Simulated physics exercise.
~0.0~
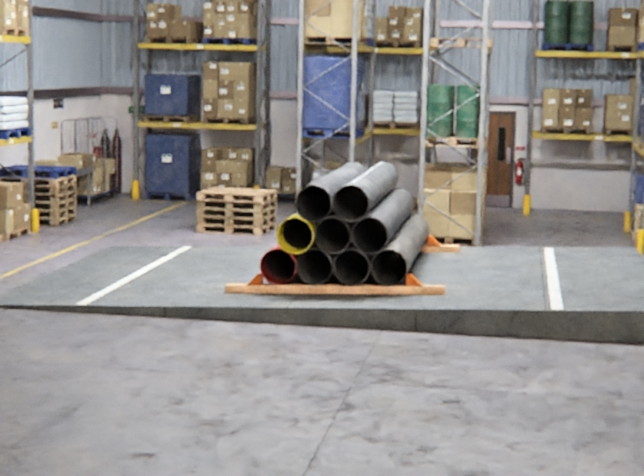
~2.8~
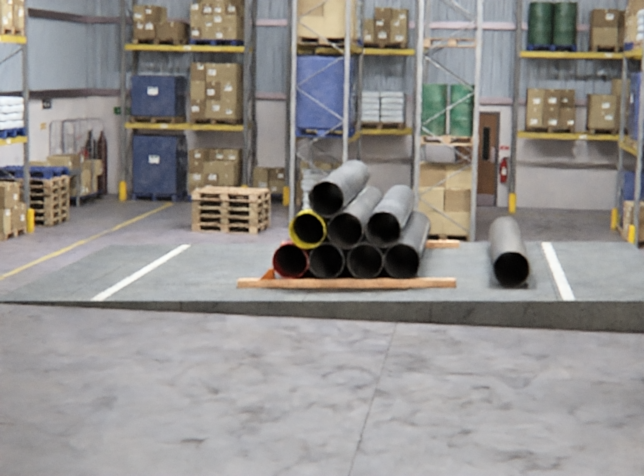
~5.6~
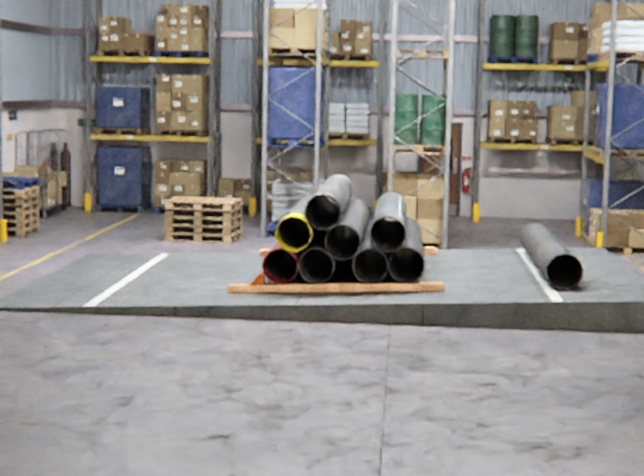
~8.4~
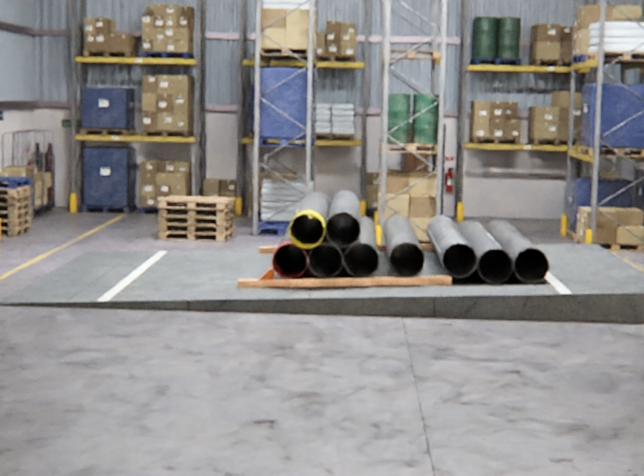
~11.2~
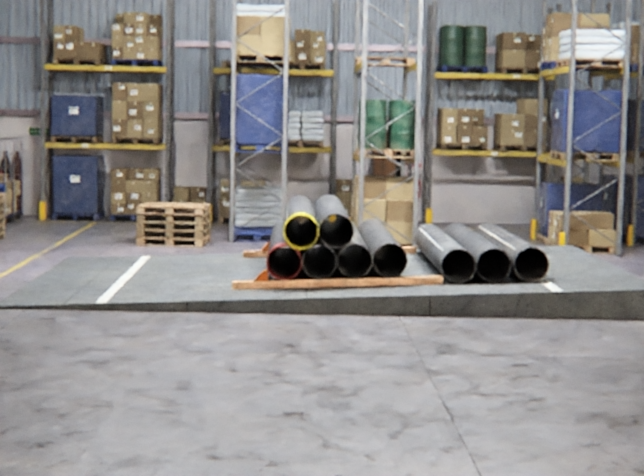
Stacked pipes in a warehouse spilling to the right, three ending on the pad while the yellow and red pipes stay on the bearers.
